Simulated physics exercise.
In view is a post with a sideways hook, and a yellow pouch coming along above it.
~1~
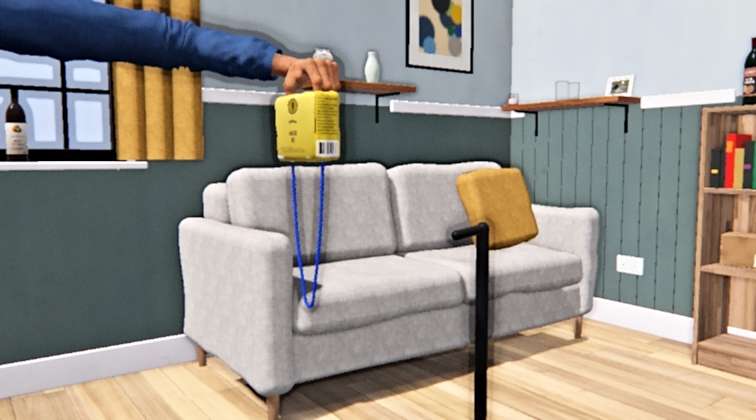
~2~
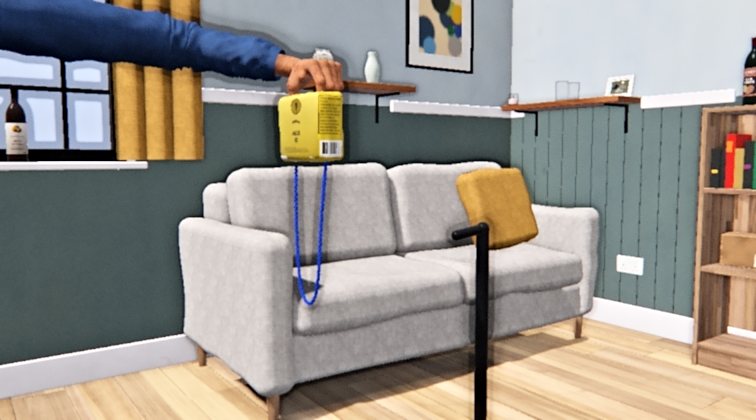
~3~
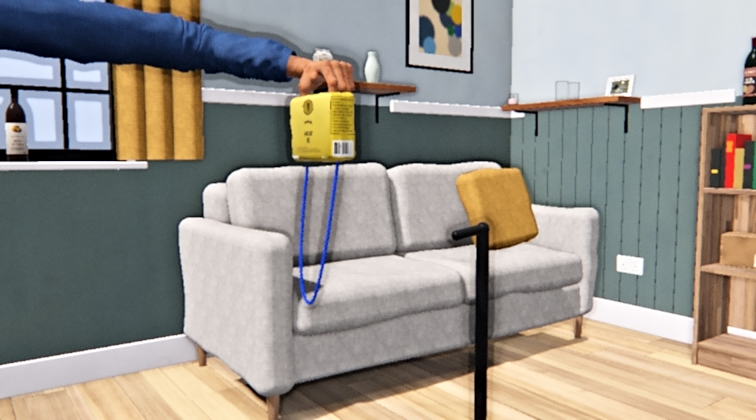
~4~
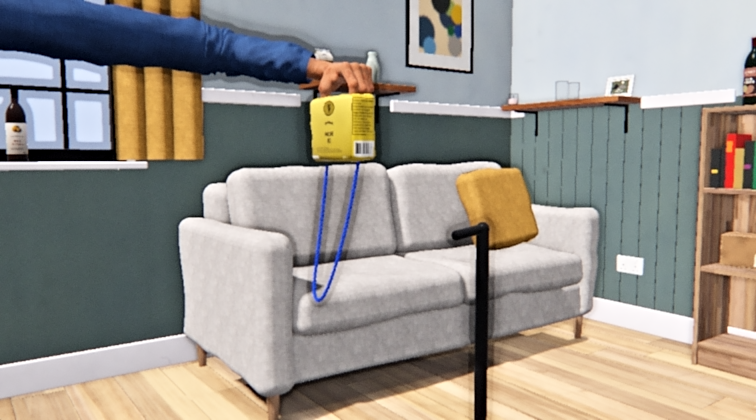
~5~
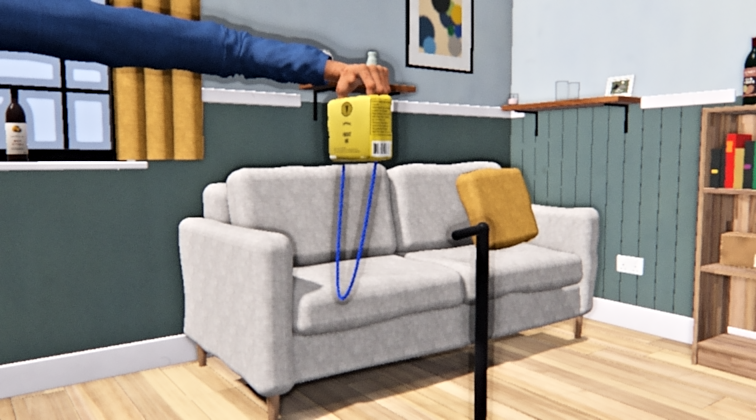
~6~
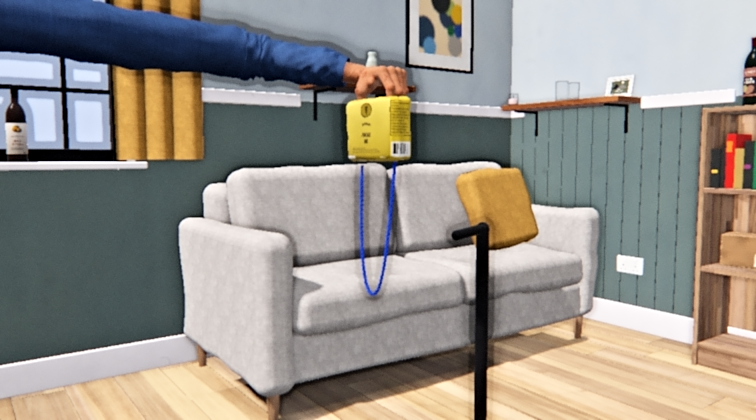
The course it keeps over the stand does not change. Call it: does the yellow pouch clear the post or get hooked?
It gets hooked.
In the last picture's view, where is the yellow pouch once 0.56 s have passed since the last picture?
(438, 132).
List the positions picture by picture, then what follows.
Yellow pouch (307, 128); hook tip (457, 235), in the first picture.
Yellow pouch (310, 128); bottom of the loop (310, 304), in the second picture.
Yellow pouch (322, 128), in the third picture.
Yellow pouch (342, 129); bottom of the loop (319, 300), in the fourth picture.
Yellow pouch (359, 130), in the fifth picture.
Yellow pouch (378, 130); bottom of the loop (374, 294); hook tip (457, 235); hook points towards it, loop hangs below the hook, in the sixth picture.
Then, 0.56 s after the last picture, pouch nearing the post near (438, 132).
Then, 1.22 s after the last picture, pouch over the post near (499, 134).
At rest, pouch past the post near (541, 135); loop tight round the post, hand stopped. The yellow pouch gets caught.
